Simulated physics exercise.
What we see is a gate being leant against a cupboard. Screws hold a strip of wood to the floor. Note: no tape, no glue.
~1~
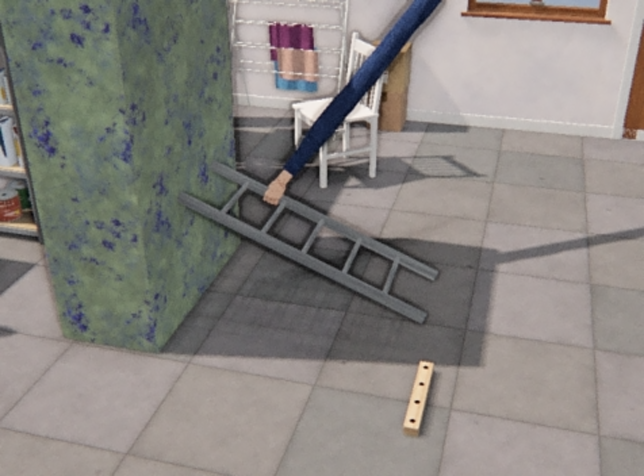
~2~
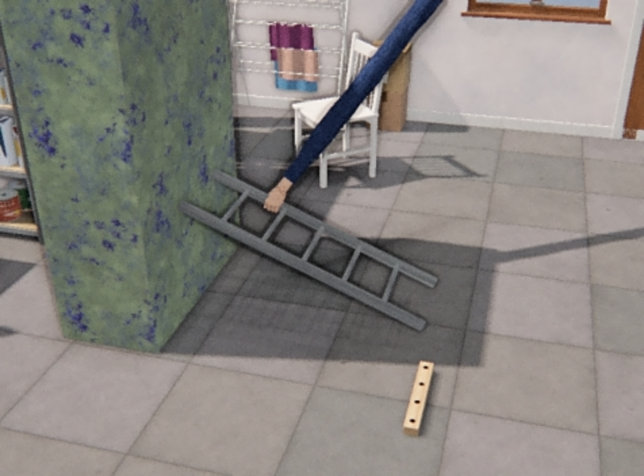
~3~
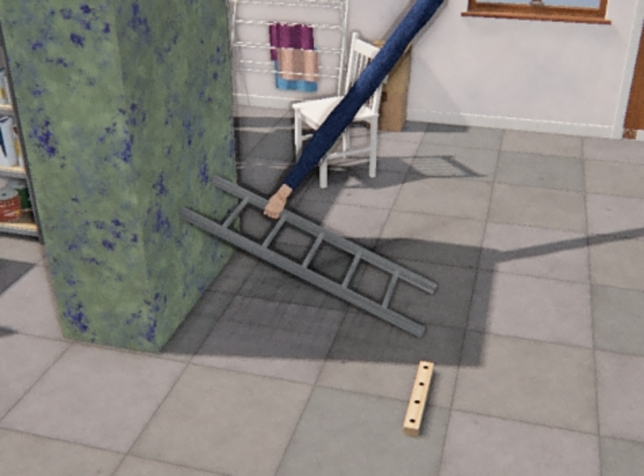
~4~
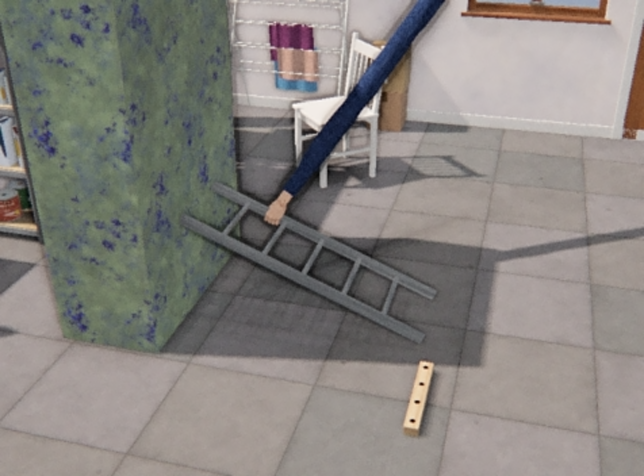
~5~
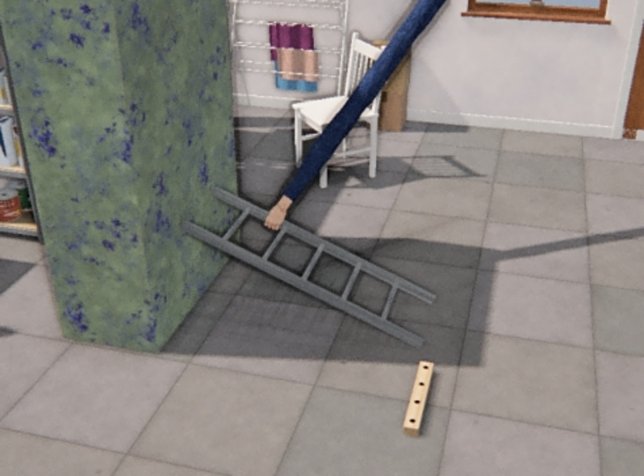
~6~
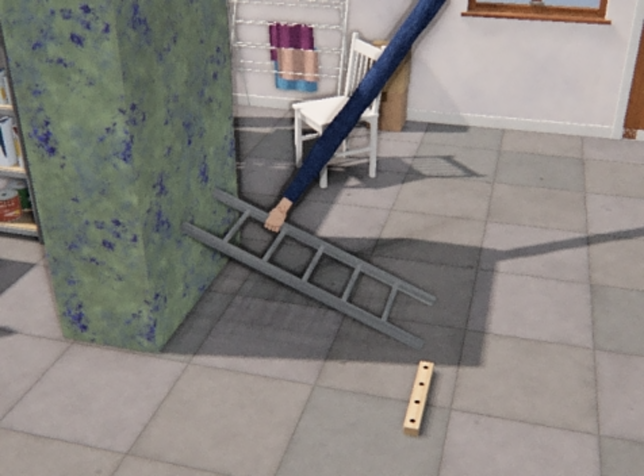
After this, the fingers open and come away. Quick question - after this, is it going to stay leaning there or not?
It will not stand.
Then, 0.32 s past the last view, grey gate leaning 20° off how it started near (321, 302).
Finally, the grey gate gives way at the feet, near (321, 306).
